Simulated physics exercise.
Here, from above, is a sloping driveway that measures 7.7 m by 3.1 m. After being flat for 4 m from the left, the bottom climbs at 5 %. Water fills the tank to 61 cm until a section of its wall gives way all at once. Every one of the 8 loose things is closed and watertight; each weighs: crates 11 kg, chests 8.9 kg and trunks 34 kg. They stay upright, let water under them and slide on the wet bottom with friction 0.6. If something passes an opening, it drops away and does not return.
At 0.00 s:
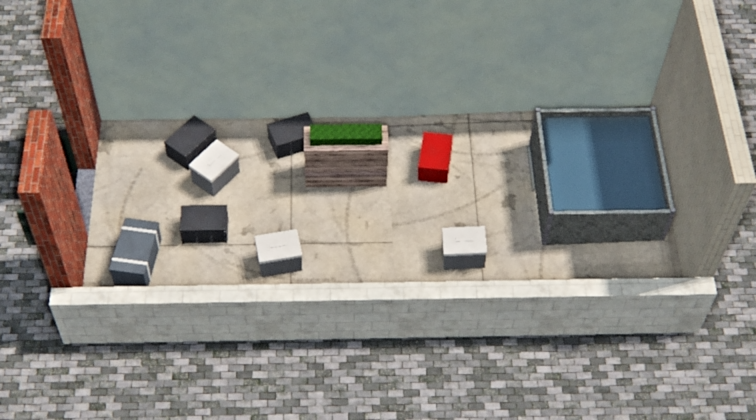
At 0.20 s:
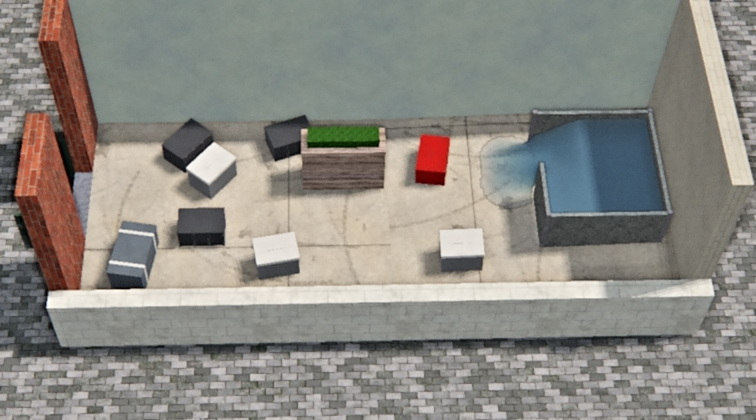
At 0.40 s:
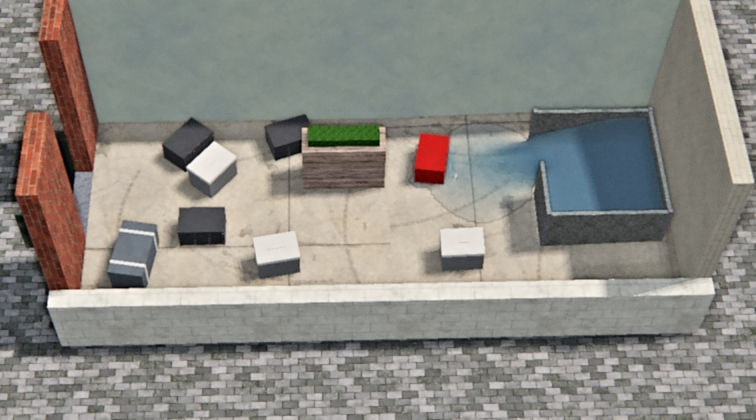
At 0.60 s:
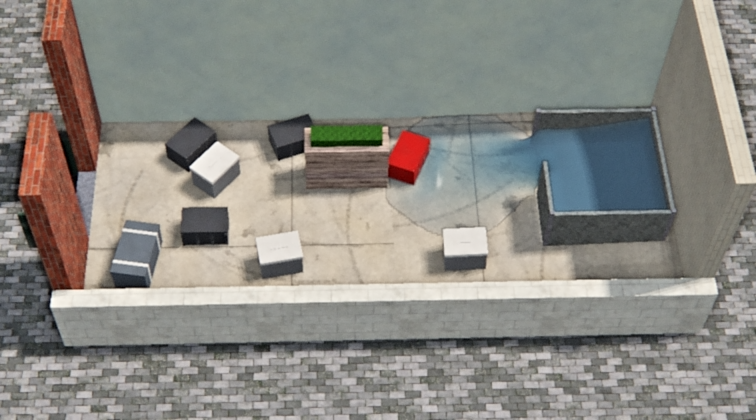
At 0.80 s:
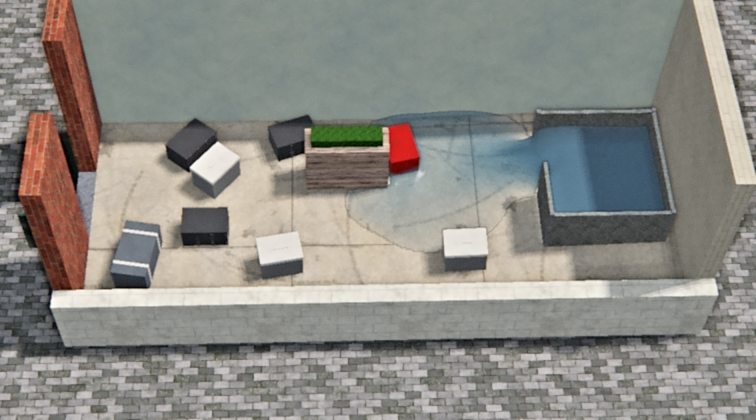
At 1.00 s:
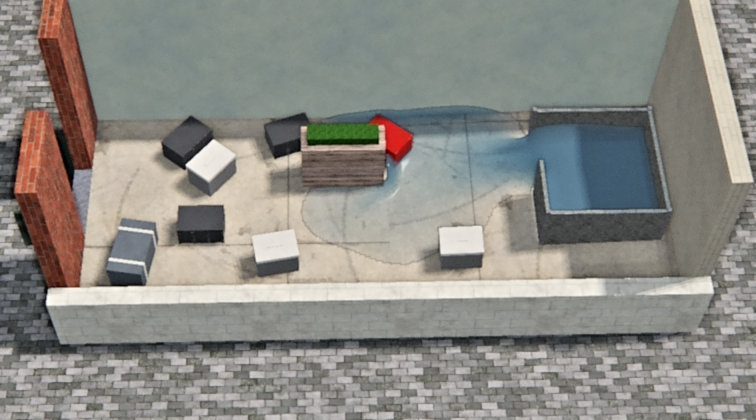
Water spreads left from an opened tank, pushing a red crate against and behind a planter.
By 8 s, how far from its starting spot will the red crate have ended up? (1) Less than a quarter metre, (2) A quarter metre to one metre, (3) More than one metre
More than one metre (3).
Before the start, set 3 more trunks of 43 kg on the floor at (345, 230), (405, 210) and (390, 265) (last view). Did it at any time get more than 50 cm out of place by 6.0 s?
Order as asked - goes beyond, goes beyond, stays inside.
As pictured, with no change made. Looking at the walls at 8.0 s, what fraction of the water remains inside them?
About 76 per cent.
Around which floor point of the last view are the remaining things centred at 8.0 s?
(283, 249).
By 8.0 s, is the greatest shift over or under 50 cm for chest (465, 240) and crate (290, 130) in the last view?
The first one falls shy and the second one tops the mark.
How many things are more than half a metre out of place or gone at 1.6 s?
The count is 1.
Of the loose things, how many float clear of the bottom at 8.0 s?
At that point I count 2.
After 1.6 s the red crate is near (320, 126), 1.6 m from its start, afloat; 0 of 8 are out; 1 afloat.
After 3.6 s the red crate is near (113, 137), 4.3 m from its start, afloat; 1 of 8 are out; 6 afloat.
After 5.6 s the red crate has gone out; 4 of 8 are out; 3 afloat.
After 8.0 s the red crate has gone out; 4 of 8 are out; 2 afloat.
